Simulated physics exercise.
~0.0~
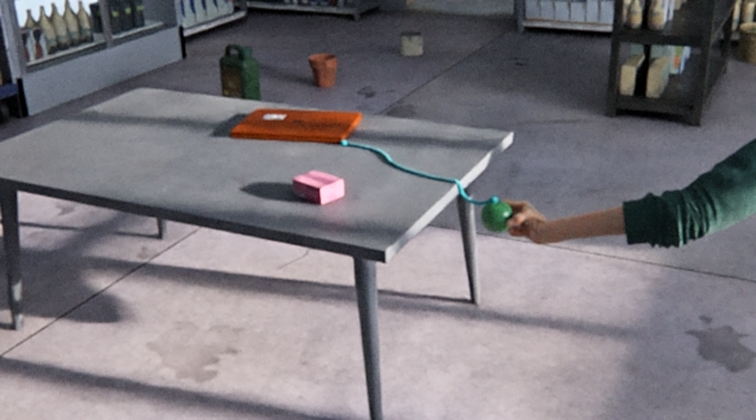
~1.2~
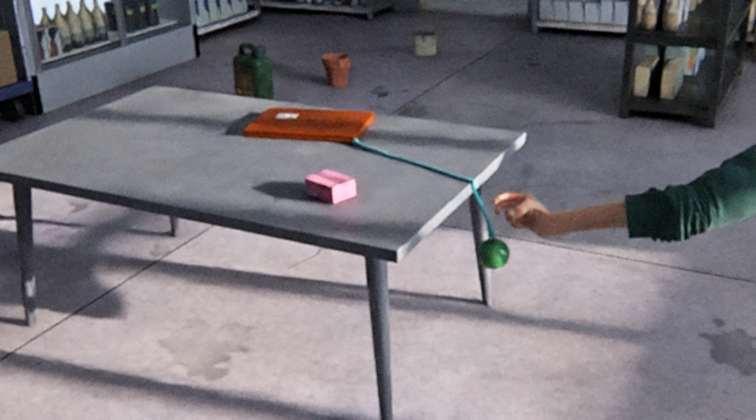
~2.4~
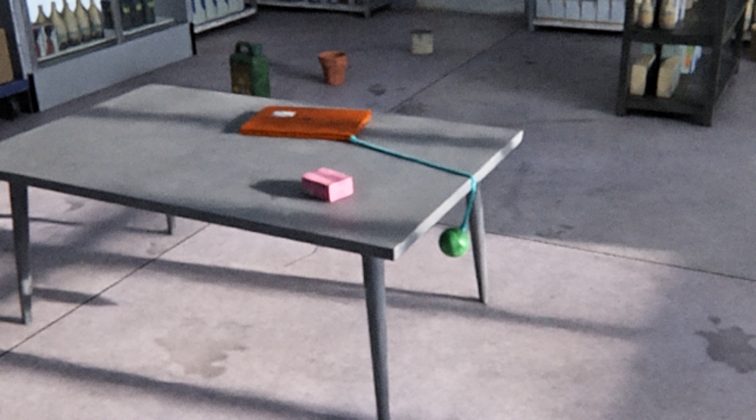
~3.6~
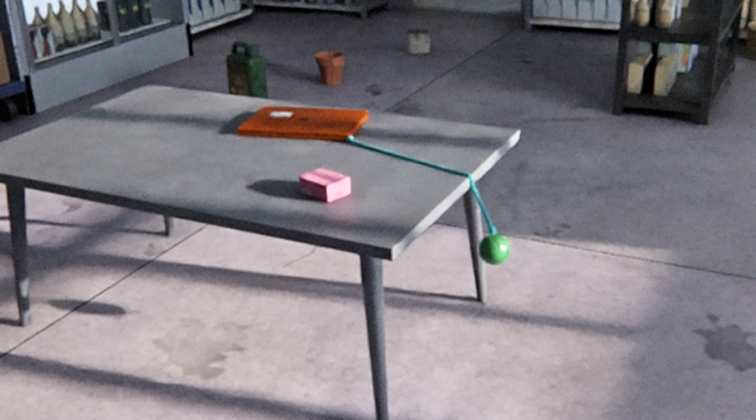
In a room with shelves along the back, a hand releases a green ball-like object on a cord beside a gray table; it drops, then swings left and back right, ending suspended off the edge while the orange laptop and pink box stay still.
